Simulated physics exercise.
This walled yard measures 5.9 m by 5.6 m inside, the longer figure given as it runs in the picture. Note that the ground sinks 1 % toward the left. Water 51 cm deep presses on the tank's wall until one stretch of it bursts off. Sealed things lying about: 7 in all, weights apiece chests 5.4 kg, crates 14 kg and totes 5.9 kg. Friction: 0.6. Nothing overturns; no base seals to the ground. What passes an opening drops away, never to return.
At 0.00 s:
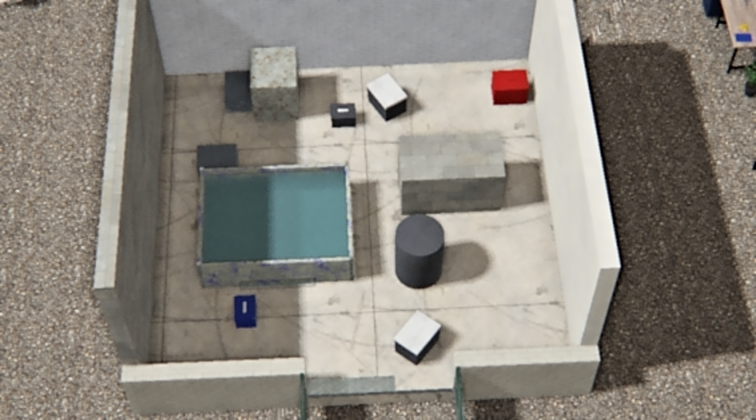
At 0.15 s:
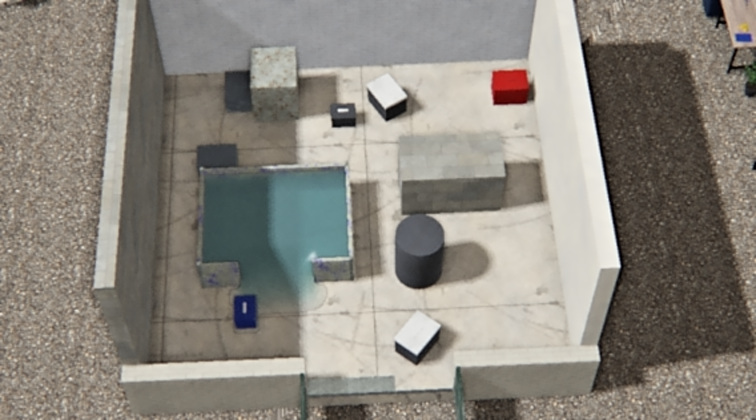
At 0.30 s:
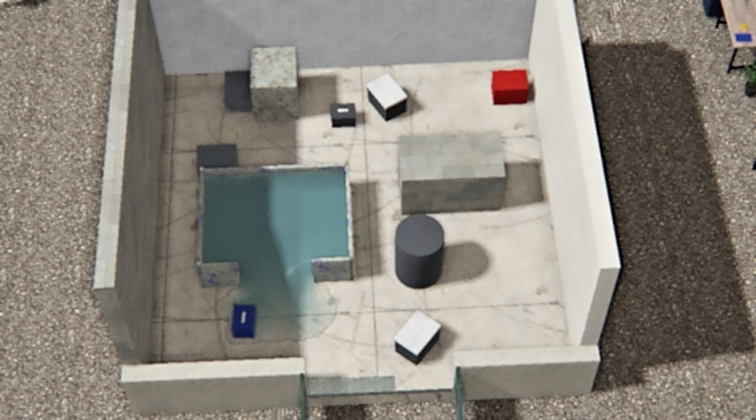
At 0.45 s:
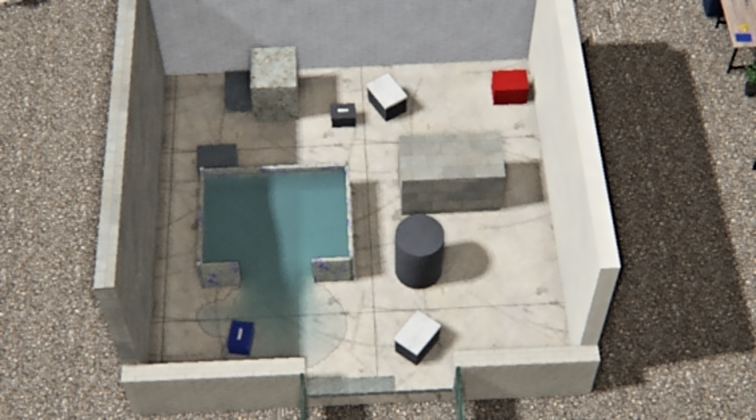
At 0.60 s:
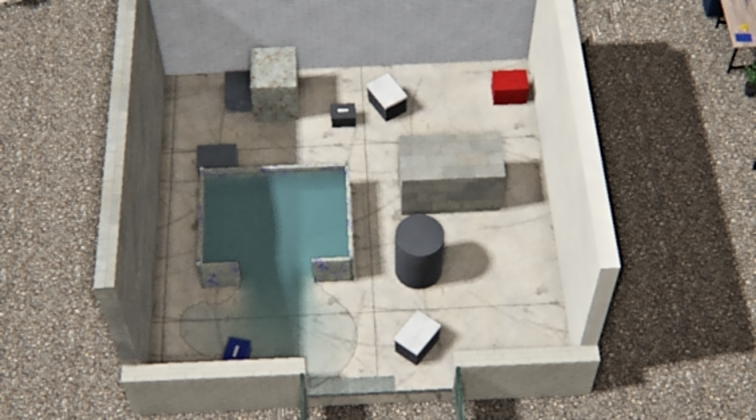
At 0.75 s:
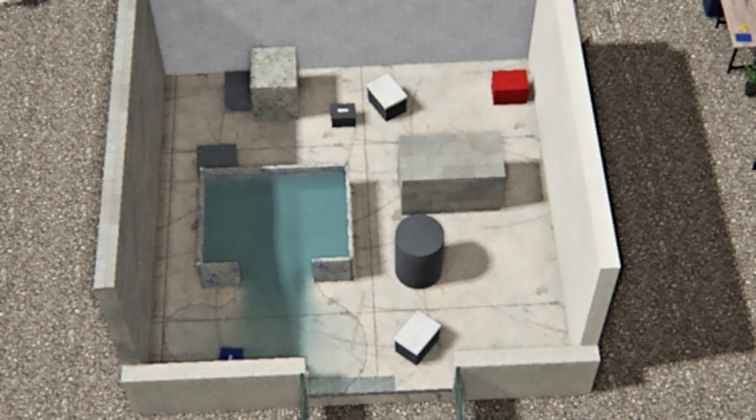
A walled yard with a pale, cracked floor is seen from high above by a still camera. A low-walled pool of teal water sits at left, a blue tote in front, with grey blocks, a dark cylinder, white-topped boxes and a red chest around the yard. The pool's front wall opens in the middle, water spreads toward the near wall, and the blue tote slides forward and slightly left.
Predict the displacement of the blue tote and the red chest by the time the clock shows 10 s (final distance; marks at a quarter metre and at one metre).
The blue tote? It relocates a long way. The red chest? It does not go anywhere much.
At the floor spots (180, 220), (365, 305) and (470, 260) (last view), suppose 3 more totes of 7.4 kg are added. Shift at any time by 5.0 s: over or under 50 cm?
In sequence: Goes beyond; stays within; stays within.
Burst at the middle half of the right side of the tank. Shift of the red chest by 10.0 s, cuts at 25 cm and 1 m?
The red chest simply gets swept away.
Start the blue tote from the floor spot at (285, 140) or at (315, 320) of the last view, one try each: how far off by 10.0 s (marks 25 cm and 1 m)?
Run 1: It remains nearly still. Run 2: It is pushed far off.
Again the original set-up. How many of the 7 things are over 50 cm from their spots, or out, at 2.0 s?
I count 1.
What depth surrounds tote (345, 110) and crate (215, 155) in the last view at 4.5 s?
Roughly 0 and 2 cm.
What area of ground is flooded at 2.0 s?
Wet: Near 9.0 m2.
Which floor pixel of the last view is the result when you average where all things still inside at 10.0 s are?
Centre of the remaining things: Roughly (344, 150).
After 2.0 s the blue tote is near (176, 295), 1.0 m from its start, aground; the red chest is near (511, 80), 0.0 m from its start, aground; 0 of 7 are out; 0 afloat.
After 4.5 s the blue tote is near (198, 74), 4.3 m from its start, afloat; the red chest is near (511, 80), 0.0 m from its start, aground; 0 of 7 are out; 1 afloat.
After 7.0 s the blue tote is near (213, 107), 3.7 m from its start, afloat; the red chest is near (511, 80), 0.0 m from its start, aground; 0 of 7 are out; 1 afloat.
After 10.0 s the blue tote is near (199, 116), 3.5 m from its start, afloat; the red chest is near (511, 79), 0.0 m from its start, aground; 0 of 7 are out; 3 afloat.
